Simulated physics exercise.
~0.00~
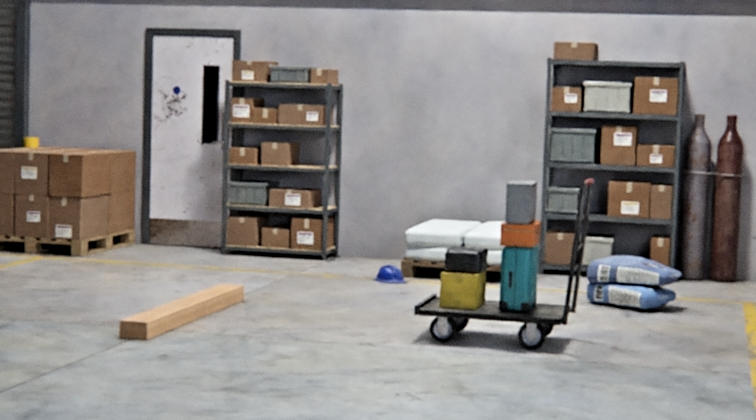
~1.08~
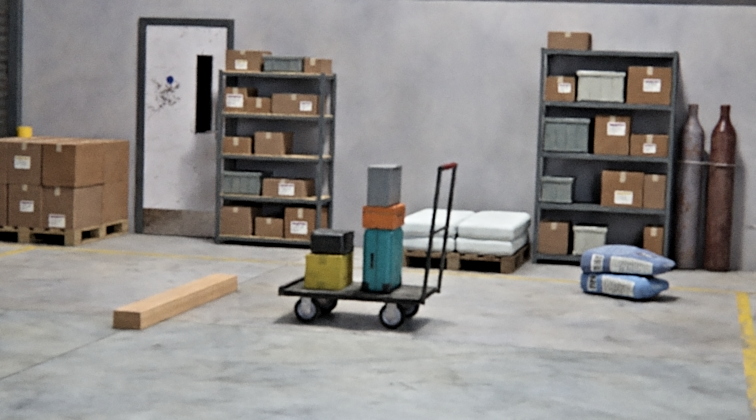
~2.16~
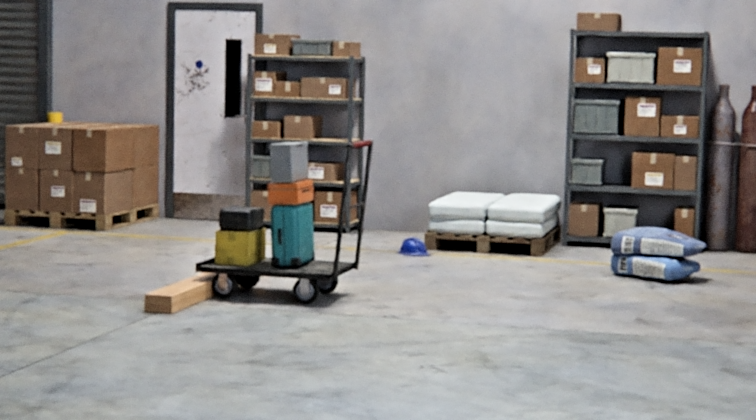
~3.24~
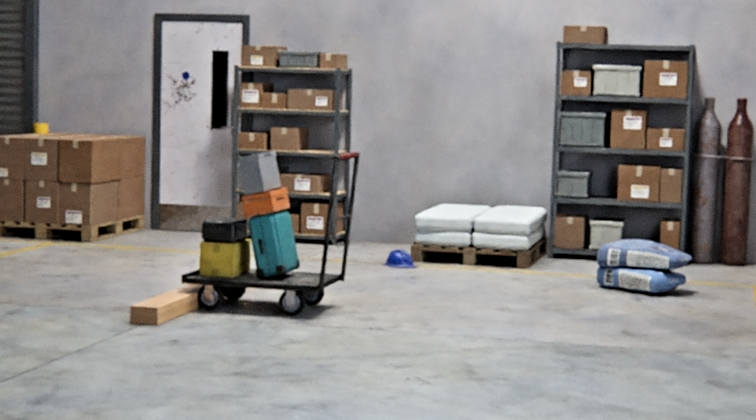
The clip shows a platform trolley loaded with boxes and cases rolling left across a warehouse floor until it stops at a wooden beam, where the teal suitcase, orange toolbox and grey tote tip left, ending leaning toward the black case and yellow carton, with everything still aboard.
